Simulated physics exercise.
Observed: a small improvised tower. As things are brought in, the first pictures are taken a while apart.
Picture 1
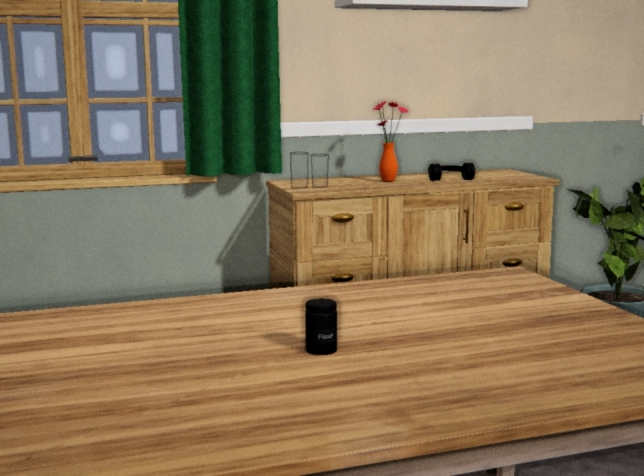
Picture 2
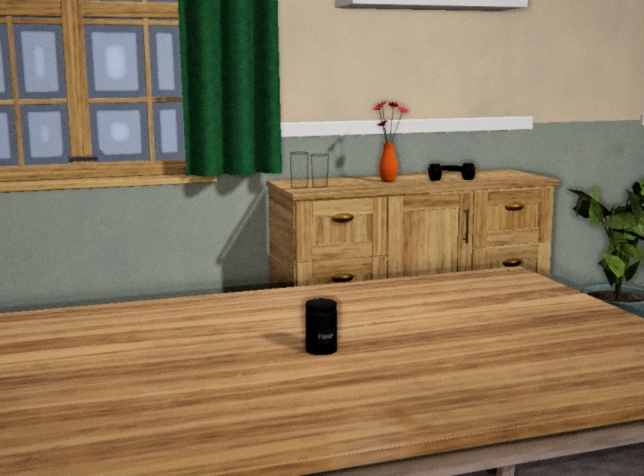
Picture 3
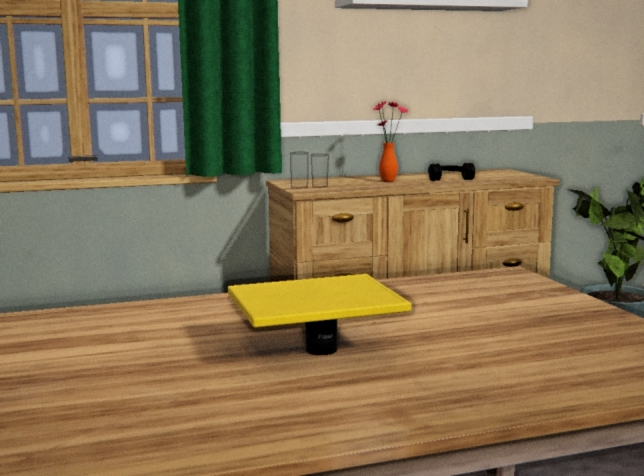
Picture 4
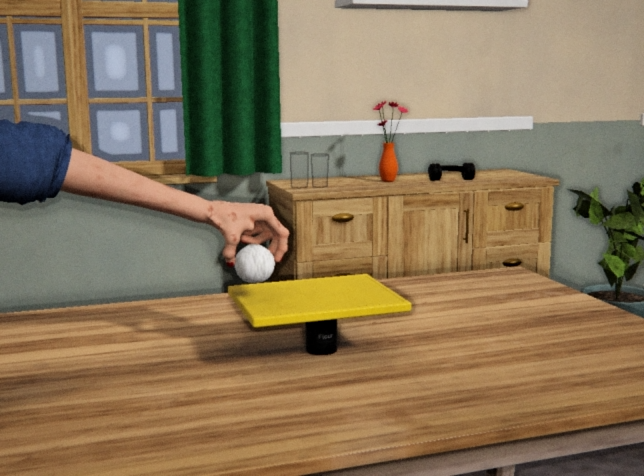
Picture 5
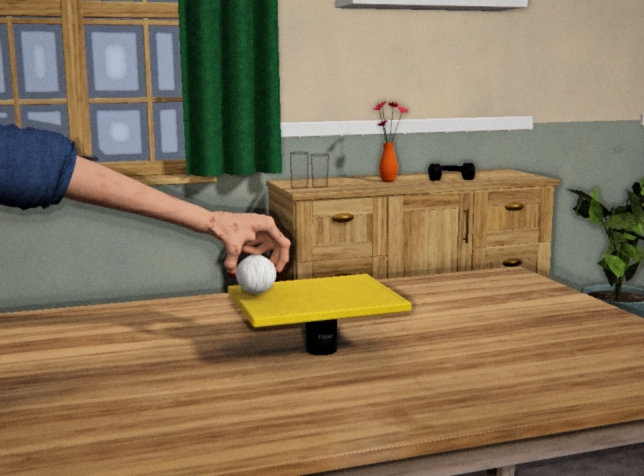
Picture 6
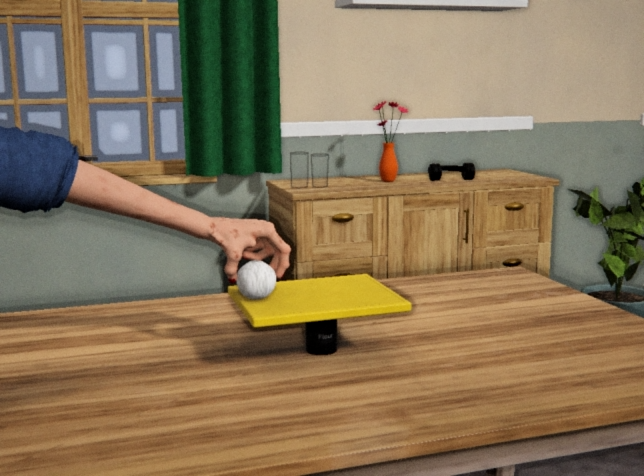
A yellow lid appears on top of a small black container standing on a wooden table, seen from slightly above by a still camera in a room. A hand in a blue sleeve then reaches in from the left with a white onion, lowers it onto the lid's left end and keeps hold. Behind are a green curtain, a wooden sideboard with an orange vase and black dumbbell, and a plant at right.
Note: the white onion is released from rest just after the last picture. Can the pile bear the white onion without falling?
No, it falls.
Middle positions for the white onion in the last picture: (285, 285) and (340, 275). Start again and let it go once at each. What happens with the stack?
In the first case it loses its balance; in the second case it holds.
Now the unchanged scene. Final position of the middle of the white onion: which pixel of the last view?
Close to pixel (173, 348).
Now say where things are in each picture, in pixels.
The last thing is not in view yet, in the first picture.
The last thing is not in view yet, in the second picture.
The last thing is not in view yet; yellow lid (316, 298), in the third picture.
On its way; white onion (255, 264); yellow lid (316, 298), in the fourth picture.
On its way; white onion (256, 274); yellow lid (316, 298), in the fifth picture.
Set down, still held; white onion (257, 280); yellow lid (316, 298), in the sixth picture.
Then, 0.30 s past the last view, white onion now fallen; yellow lid rocked 29° from its first pose.
Then, 0.50 s past the last view, yellow lid rocked 40° from its first pose.
Then, 0.60 s past the last view, yellow lid rocked 32° from its first pose.
Then, 0.90 s past the last view, yellow lid now fallen.
Finally, fallen, yellow lid and white onion; black jar still in place. Final places as the last picture's camera would see them, white onion near (172, 348). The stack gives way.
